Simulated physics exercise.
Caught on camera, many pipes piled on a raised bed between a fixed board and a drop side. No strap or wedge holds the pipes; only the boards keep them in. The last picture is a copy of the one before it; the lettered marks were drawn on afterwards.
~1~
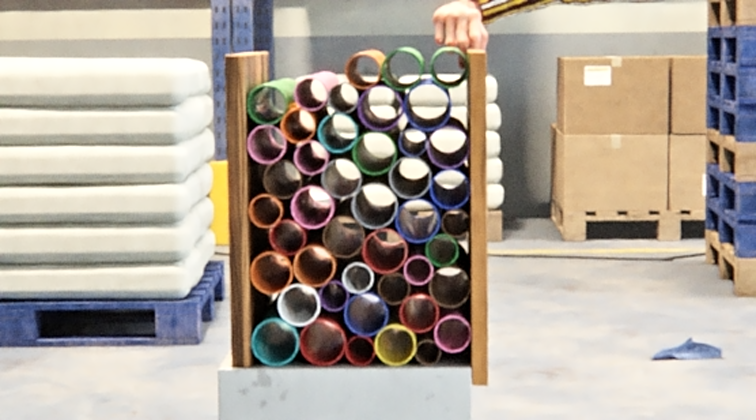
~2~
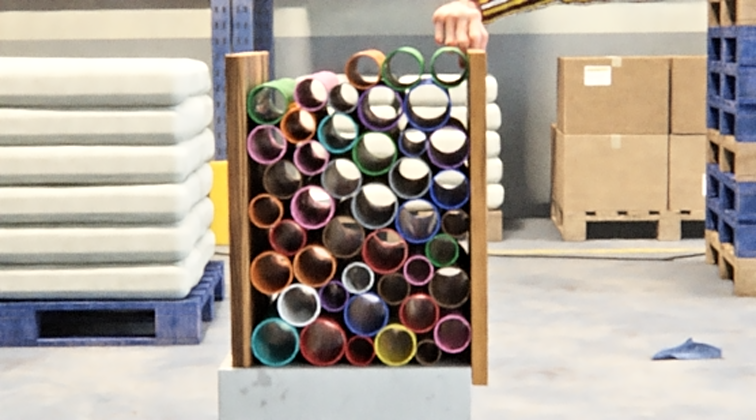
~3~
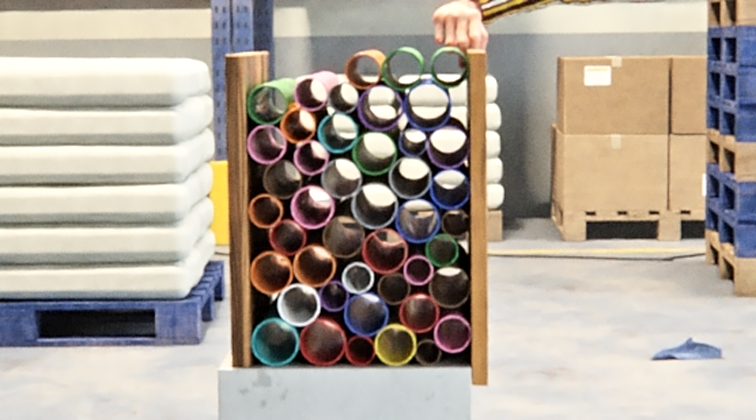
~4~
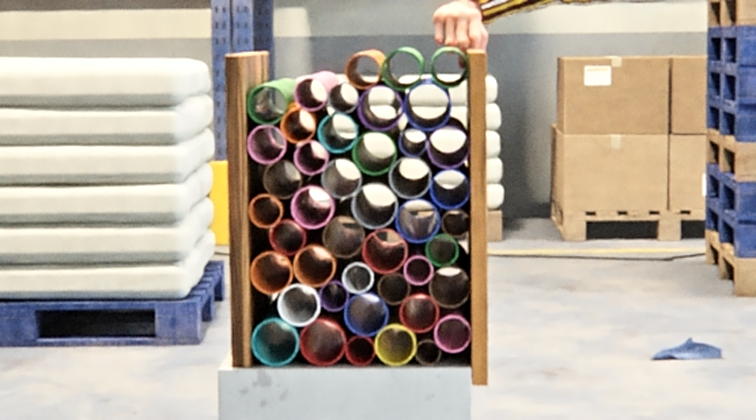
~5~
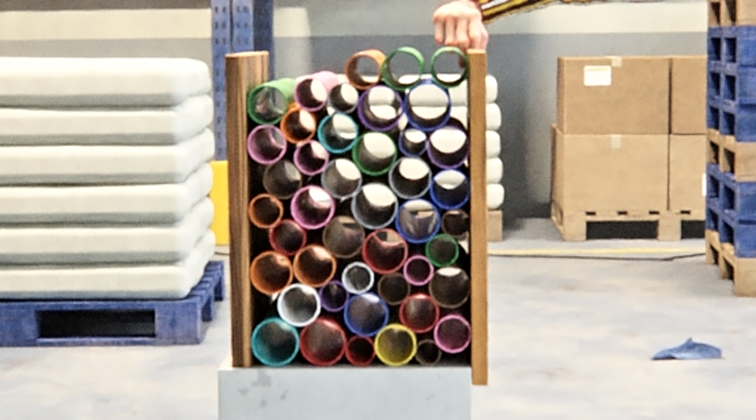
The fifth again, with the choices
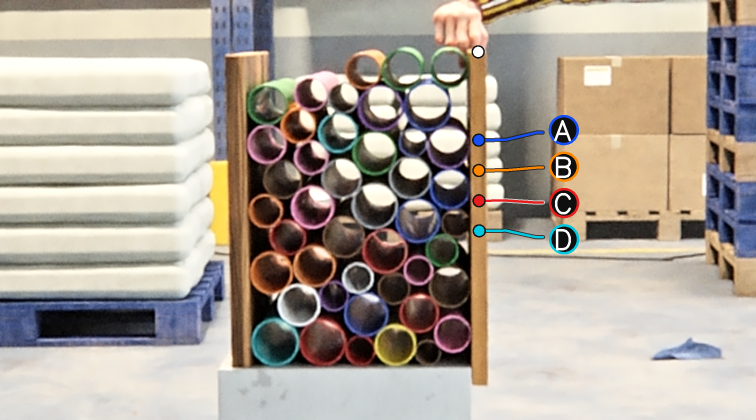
In a warehouse, a hand rests on a board beside stacked colourful pipes, and nothing moves.
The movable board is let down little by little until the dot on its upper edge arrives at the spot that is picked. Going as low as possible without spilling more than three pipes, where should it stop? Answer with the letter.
At most to B.
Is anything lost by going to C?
Yes.
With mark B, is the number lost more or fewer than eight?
It loses fewer than eight.
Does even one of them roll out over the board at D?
Yes.
On the marked copy, A at (479, 140); B at (479, 170); C at (479, 201); D at (479, 231); the white dot at (478, 52).
Following B. Soon after the start, top of the board (470, 107).
Later, top of the board (471, 168).
In the end, top of the board (471, 170), two out over the board.
As for the rest, A one out over the board; C more than three out over the board; D more than three out over the board.
